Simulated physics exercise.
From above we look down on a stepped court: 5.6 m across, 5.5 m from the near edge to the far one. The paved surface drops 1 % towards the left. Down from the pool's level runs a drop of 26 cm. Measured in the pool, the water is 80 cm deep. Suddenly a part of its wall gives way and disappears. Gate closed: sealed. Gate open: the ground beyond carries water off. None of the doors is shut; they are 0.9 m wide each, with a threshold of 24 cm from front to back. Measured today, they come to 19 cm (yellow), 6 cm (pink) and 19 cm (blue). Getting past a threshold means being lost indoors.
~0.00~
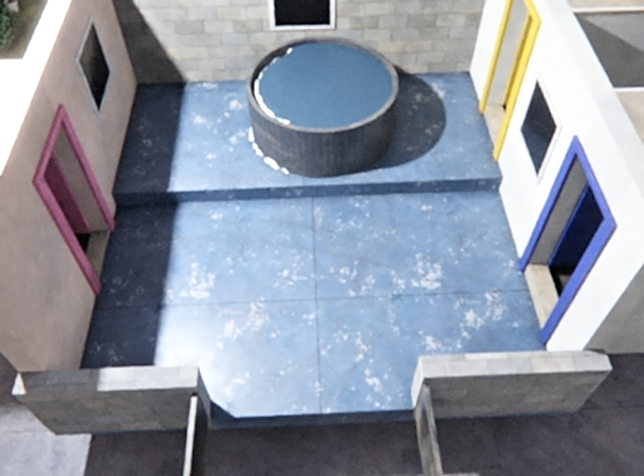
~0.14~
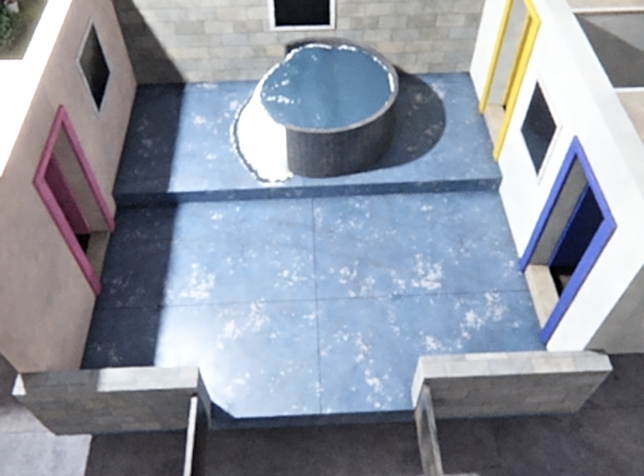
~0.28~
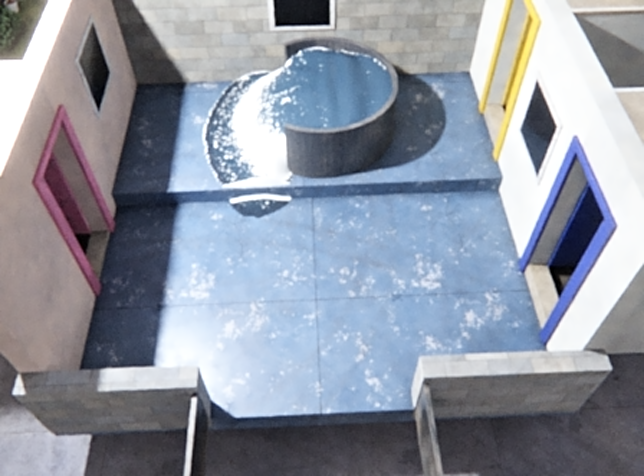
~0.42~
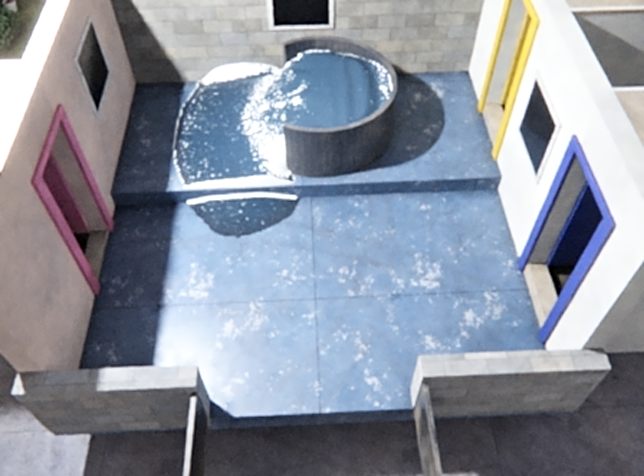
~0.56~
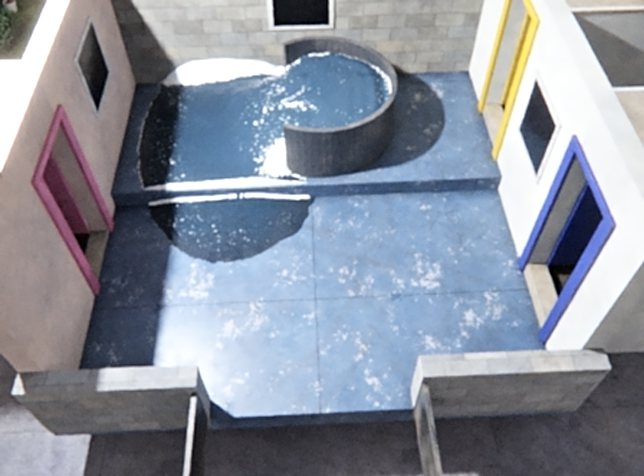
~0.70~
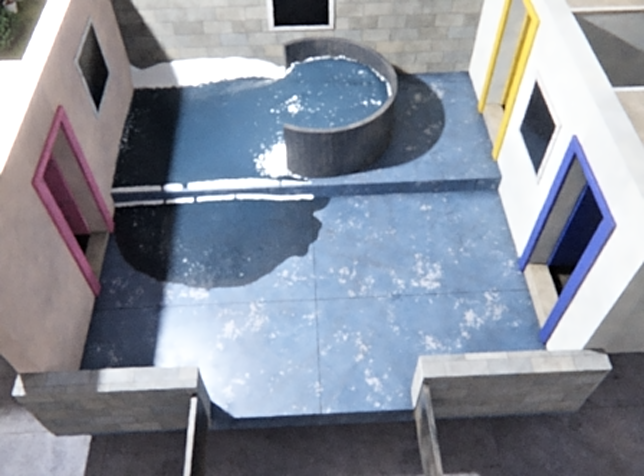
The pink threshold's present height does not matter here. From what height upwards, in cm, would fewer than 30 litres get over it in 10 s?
About 18 cm.
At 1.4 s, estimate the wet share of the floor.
Wet: Close to 40 %.
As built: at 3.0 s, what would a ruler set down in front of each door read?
Yellow 0, pink 14, blue 0 cm.
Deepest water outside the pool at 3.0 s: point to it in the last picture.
Check close to (73, 405).
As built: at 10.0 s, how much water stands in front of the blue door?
Some 8.0 cm.
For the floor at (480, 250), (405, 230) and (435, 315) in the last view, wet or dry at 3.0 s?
Those three come out bone-dry, bone-dry and bone-dry, in that order.
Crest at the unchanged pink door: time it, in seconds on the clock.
Peak: Close to 2.0 s.
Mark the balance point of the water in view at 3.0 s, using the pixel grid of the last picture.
Around (204, 185).
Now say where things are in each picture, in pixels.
In the first picture, still water, 80 cm deep, in the pool at (322, 85); the pink door at (80, 210) is dry.
In the second picture, the front is at (269, 182), 0.4 m from the gap at (255, 117); 0.6 m2 of floor is wet, 80 cm left at the back.
In the third picture, the gap is at (255, 119), the front 0.8 m out at (245, 210); the back of the pool holds 79 cm.
In the fourth picture, water pours out at (254, 120) and has run 1.2 m, to (226, 230); about 11 cm deep outside, 71 cm at the back.
In the fifth picture, water pours out at (254, 121) and has run 1.9 m, to (162, 84); about 8 cm deep outside, 68 cm at the back.
In the sixth picture, water pours out at (254, 122) and has run 2.4 m, to (132, 256); about 6 cm deep outside, 66 cm at the back; the pink door at (80, 211), 3.0 m from the gap, is still 0.4 m from the nearest water.
After 1.4 s water covers 40 % of the floor, deepest (57 cm) near (136, 88); 19 cm at the pink door, 30 litres in over its 6 cm threshold.
After 3.0 s water covers 45 % of the floor, deepest (42 cm) near (73, 405); 14 cm at the pink door, 123 litres in over its 6 cm threshold.
After 10.0 s water covers 85 % of the floor, deepest (14 cm) near (113, 223); 13 cm at the pink door, 214 litres in over its 6 cm threshold.
At the pink door as built, the water arrived by 0.8 s and peaked near 20 cm at 2.0 s.
Run again over the same 10 s with other heights there, 61 litres in over 14 cm, 19 litres over 19.5 cm. The limit of 30 litres is kept from about 18 cm up.
